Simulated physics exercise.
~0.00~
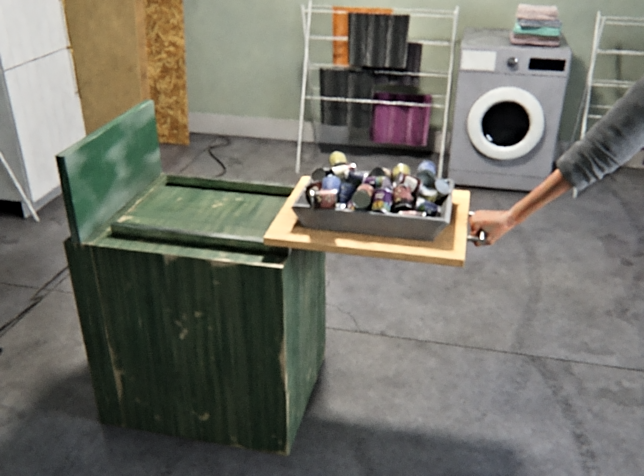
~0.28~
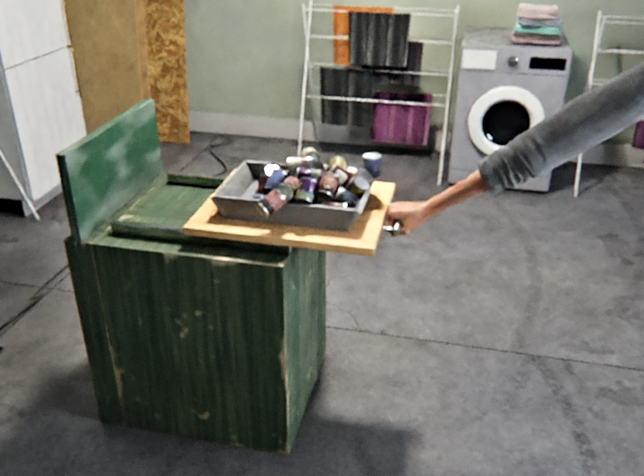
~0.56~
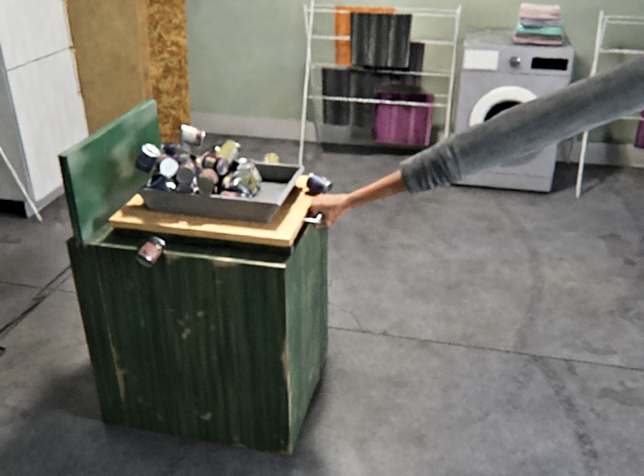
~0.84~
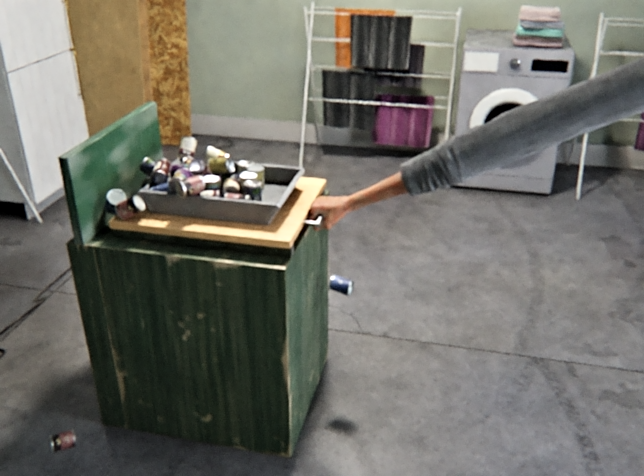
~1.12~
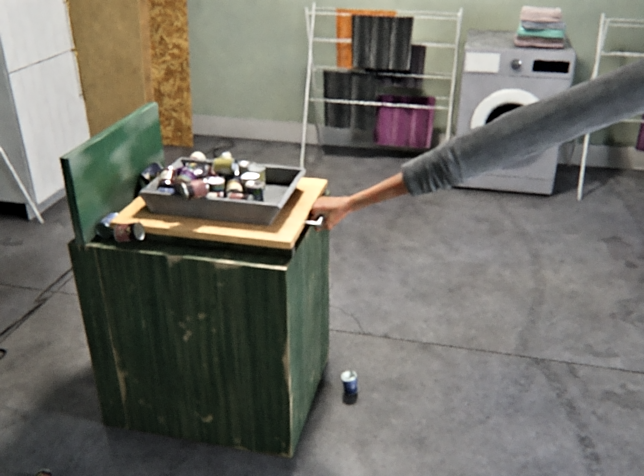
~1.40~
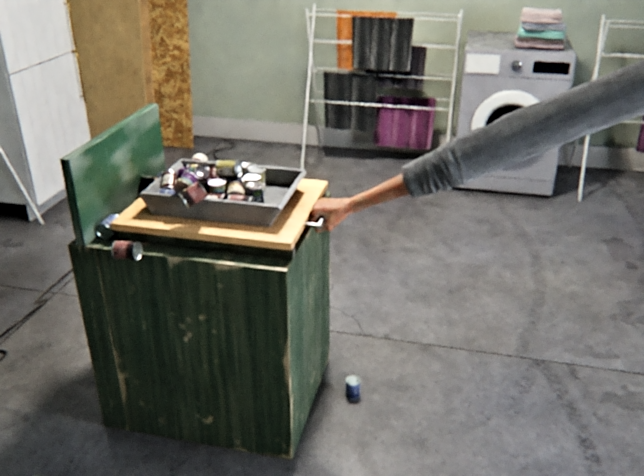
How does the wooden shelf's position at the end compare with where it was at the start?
At the start the shelf stuck out to the right of the green cabinet, and by the end it had been pushed left so that it sat over the top of the cabinet.
In a laundry room, a hand shoved a wooden shelf carrying a grey tub of small tins leftward onto a green cabinet, and the tins tumbled about; some spilled out, one ending on the floor, while many stayed in the tub.
